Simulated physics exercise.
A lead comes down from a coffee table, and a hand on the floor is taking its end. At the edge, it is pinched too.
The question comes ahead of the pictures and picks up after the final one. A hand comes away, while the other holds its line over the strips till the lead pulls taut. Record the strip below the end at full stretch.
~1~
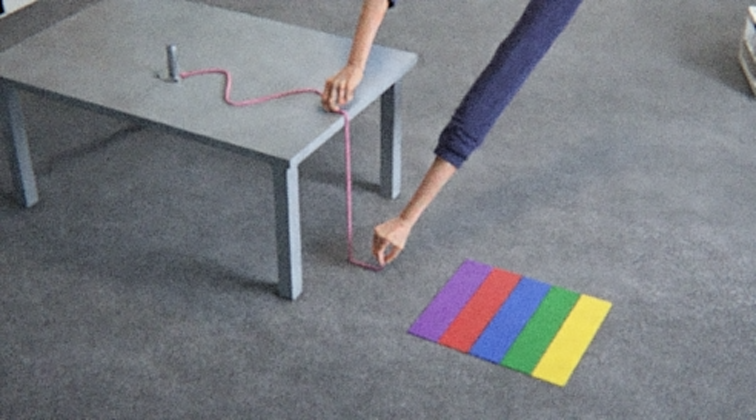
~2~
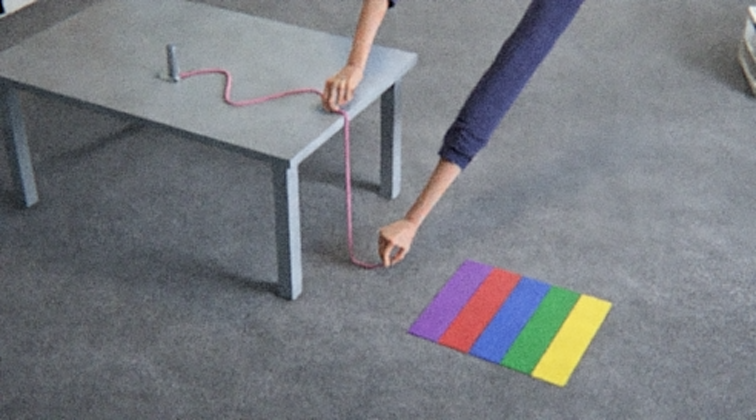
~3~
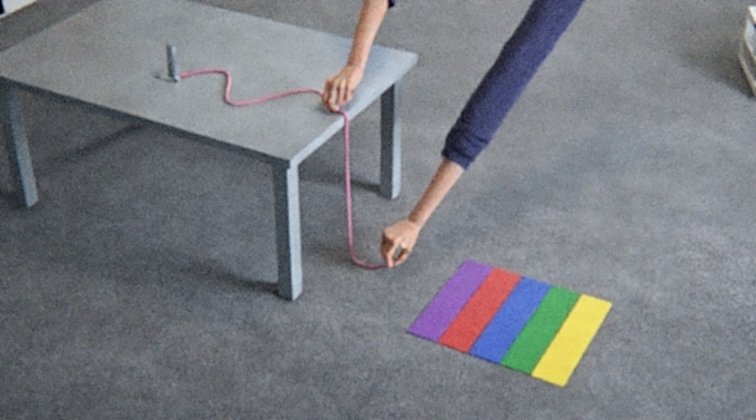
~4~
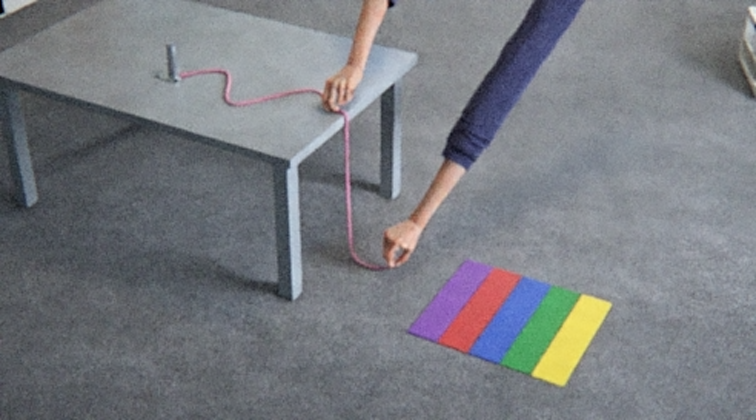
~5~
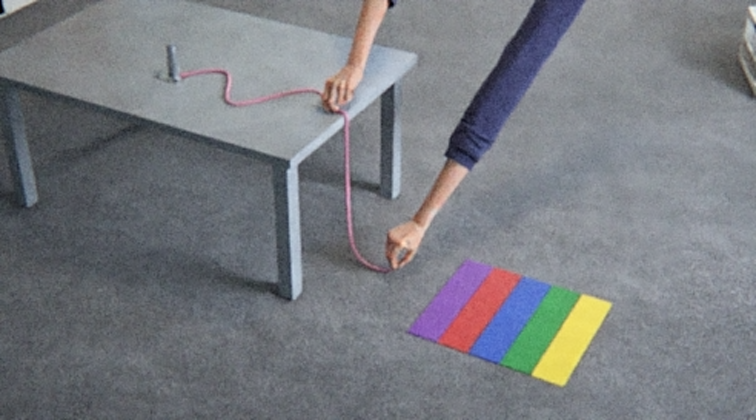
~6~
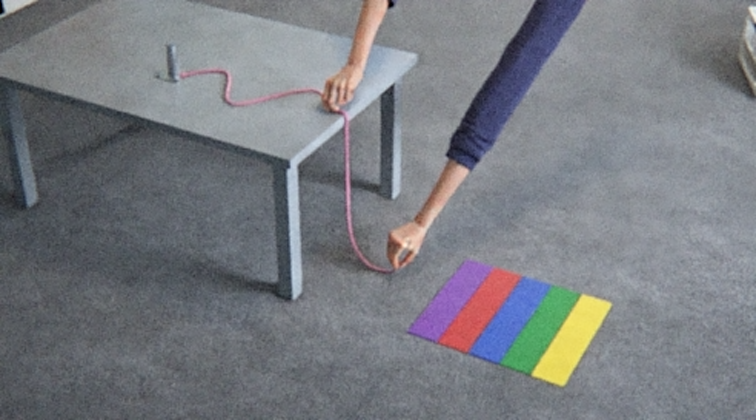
Below the end: Yellow.
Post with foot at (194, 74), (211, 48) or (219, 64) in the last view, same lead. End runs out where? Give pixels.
Pixels, try by try: About (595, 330), (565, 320), (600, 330).
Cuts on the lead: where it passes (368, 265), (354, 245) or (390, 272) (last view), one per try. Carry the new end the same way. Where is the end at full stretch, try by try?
Case by case: Close to (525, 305), (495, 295) and (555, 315).
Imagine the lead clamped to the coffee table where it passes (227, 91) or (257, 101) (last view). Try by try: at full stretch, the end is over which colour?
Colour per try: Green / blue.
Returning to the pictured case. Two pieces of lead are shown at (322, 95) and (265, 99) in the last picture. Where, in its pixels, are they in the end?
Roughly (368, 136) for the first and (313, 107) for the second.
Soon after, end near (526, 307); over blue.
Then, end near (558, 317); over green.
At full stretch, end near (576, 323); over yellow. It halts on the yellow strip.
